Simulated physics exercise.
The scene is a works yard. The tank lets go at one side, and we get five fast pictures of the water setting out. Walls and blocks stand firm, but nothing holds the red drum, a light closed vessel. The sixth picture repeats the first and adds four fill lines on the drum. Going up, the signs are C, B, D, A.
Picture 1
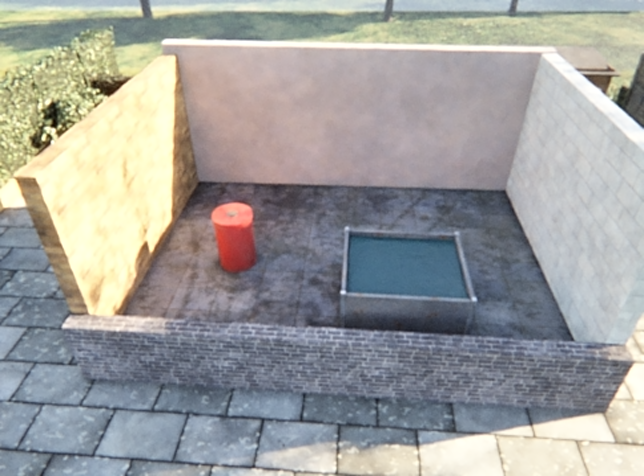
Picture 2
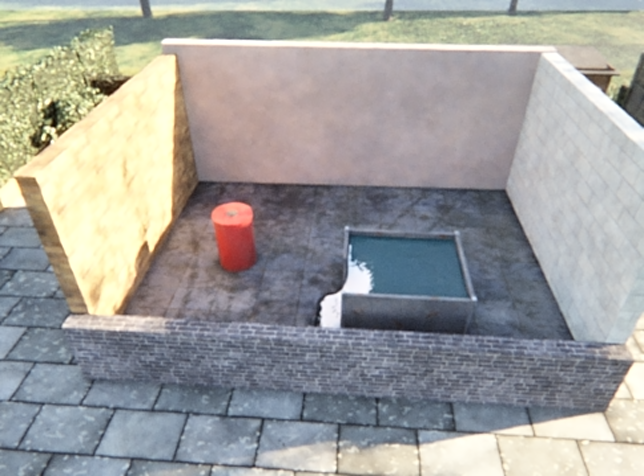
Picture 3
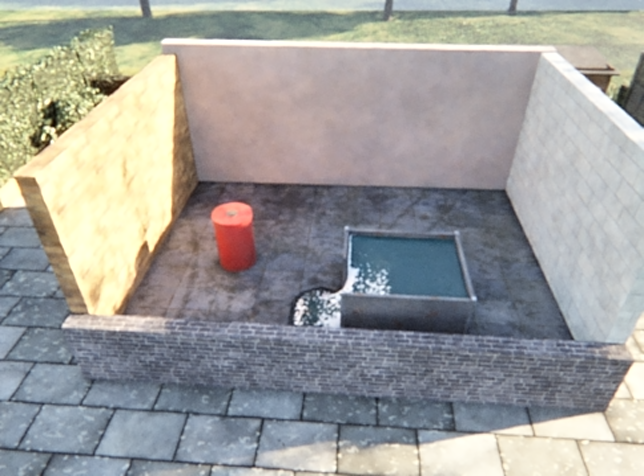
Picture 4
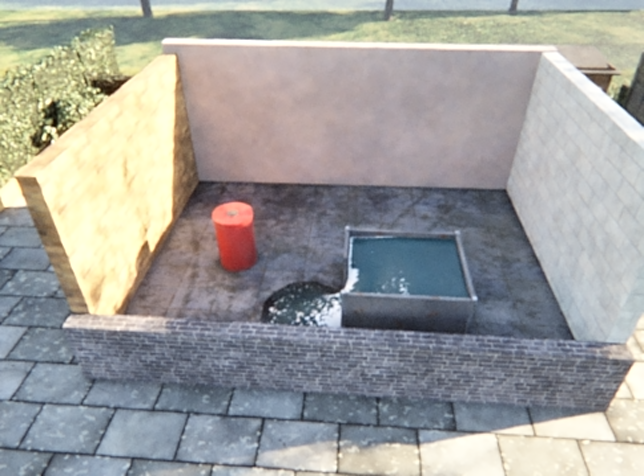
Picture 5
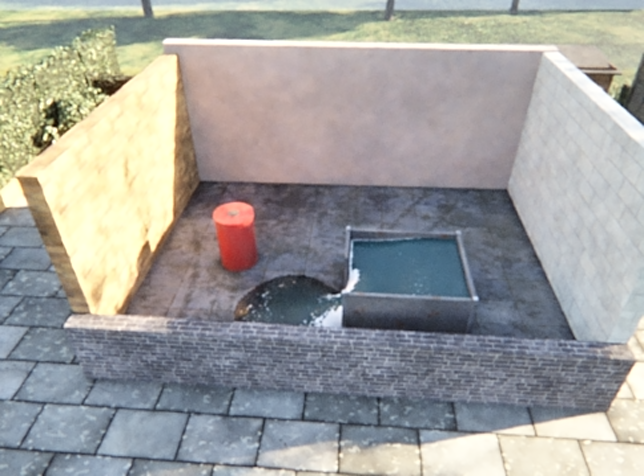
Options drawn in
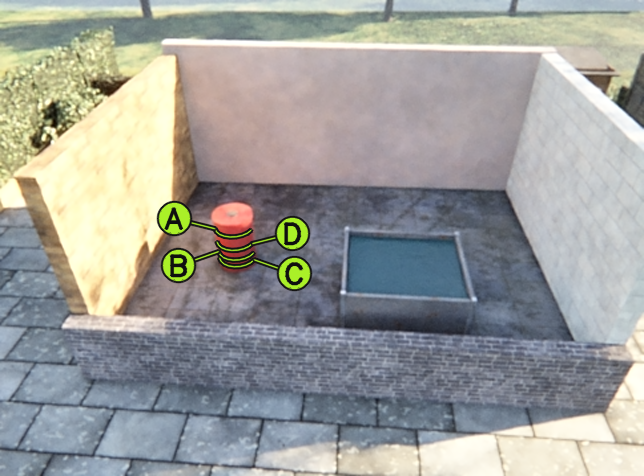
A walled yard held a square tank full of water and a red drum, and water gushed out of the tank's left side, spreading across the dark ground in a widening, rounded pool.
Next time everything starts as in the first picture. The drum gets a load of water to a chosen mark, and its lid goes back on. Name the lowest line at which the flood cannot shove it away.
Take C.
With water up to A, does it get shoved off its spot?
No, not at all.
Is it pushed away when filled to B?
No.
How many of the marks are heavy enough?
All of them.
In lime, A at (230, 237); B at (233, 260); C at (234, 266); D at (231, 250); from the bottom up C, B, D, A.
Choosing A, it does not move.
Choosing B, it does not move.
Choosing C, it does not move.
Choosing D, it does not move.
